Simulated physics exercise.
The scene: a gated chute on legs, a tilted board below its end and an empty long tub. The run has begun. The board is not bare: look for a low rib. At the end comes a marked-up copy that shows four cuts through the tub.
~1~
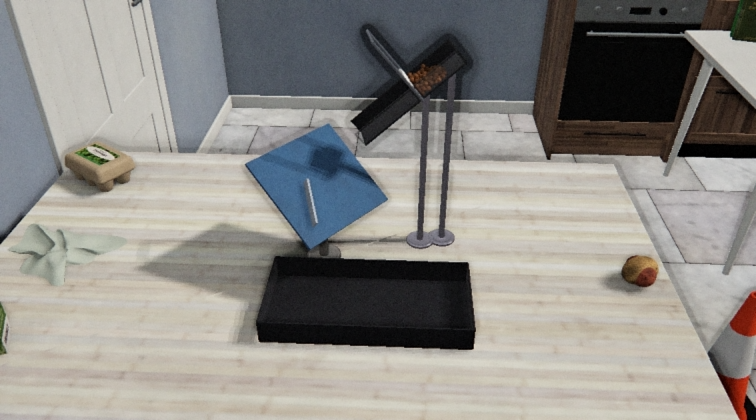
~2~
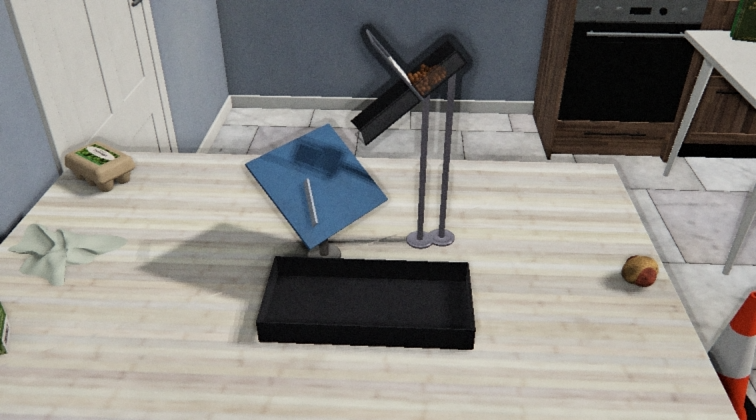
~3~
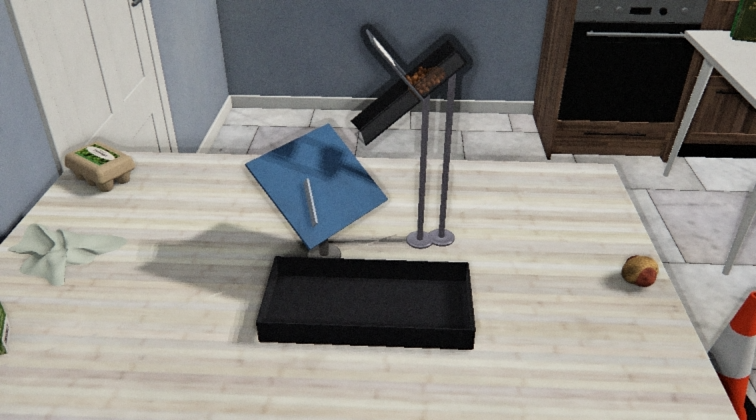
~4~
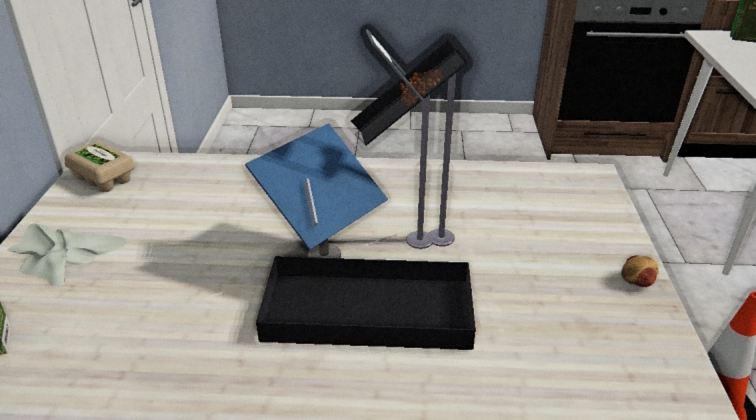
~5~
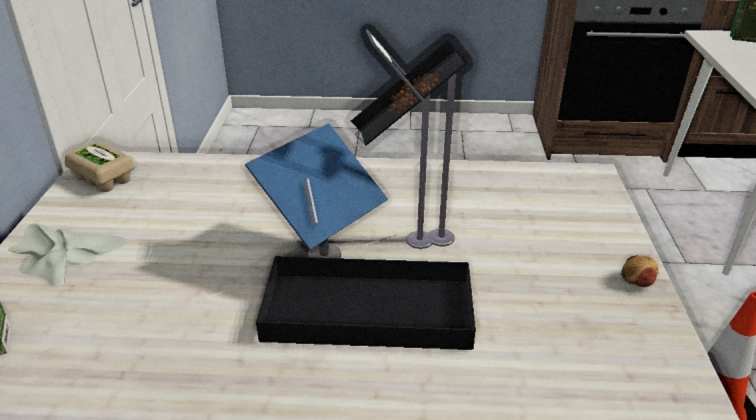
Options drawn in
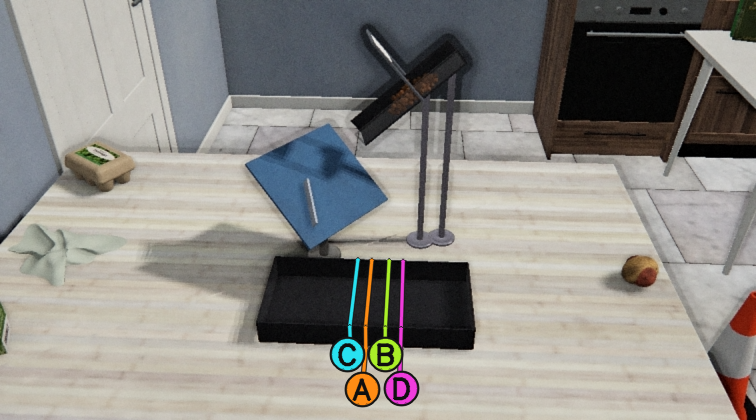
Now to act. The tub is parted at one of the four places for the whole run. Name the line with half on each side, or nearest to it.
The best line is C.
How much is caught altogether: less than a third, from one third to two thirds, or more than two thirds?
It is more than two thirds.
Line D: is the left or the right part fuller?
Left.
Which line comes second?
Line A.
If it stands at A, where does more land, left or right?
The left side.
On the marked copy, line A crosses the front rim at (365, 326); line B crosses the front rim at (385, 327); line C crosses the front rim at (349, 325); line D crosses the front rim at (401, 327).
If A is chosen, of what is caught, roughly two thirds on the left of the divider, roughly a quarter on the right.
If B is chosen, of what is caught, almost all on the left of the divider, just a few on the right.
If C is chosen, of what is caught, roughly half on the left of the divider, roughly half on the right.
If D is chosen, of what is caught, almost all on the left of the divider, just a few on the right.
